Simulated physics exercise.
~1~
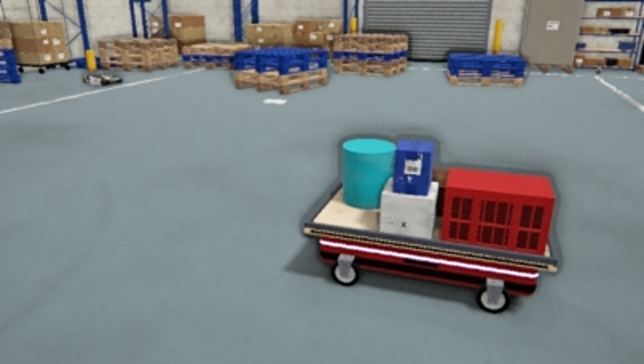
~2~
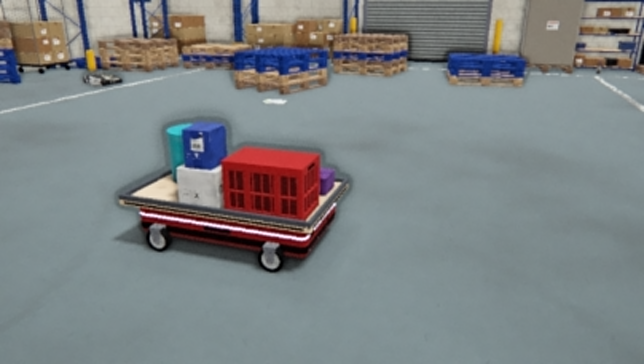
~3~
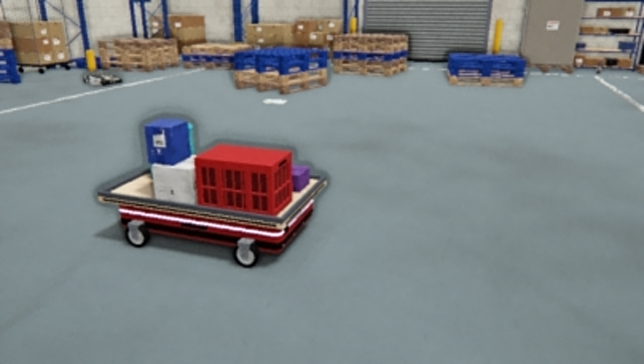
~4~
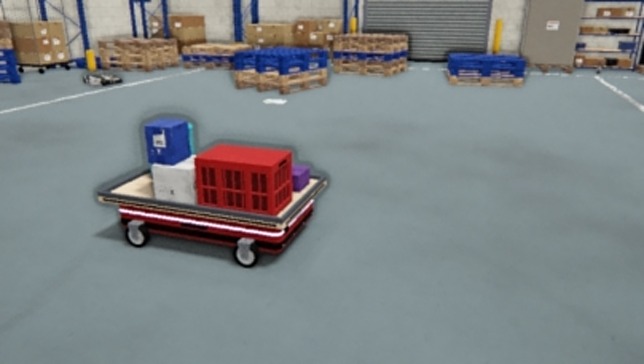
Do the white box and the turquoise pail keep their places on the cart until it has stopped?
Yes, both keep their places. The white box is still beside the red crate, and the turquoise pail holds its spot too, though it ends up mostly hidden behind the blue box.
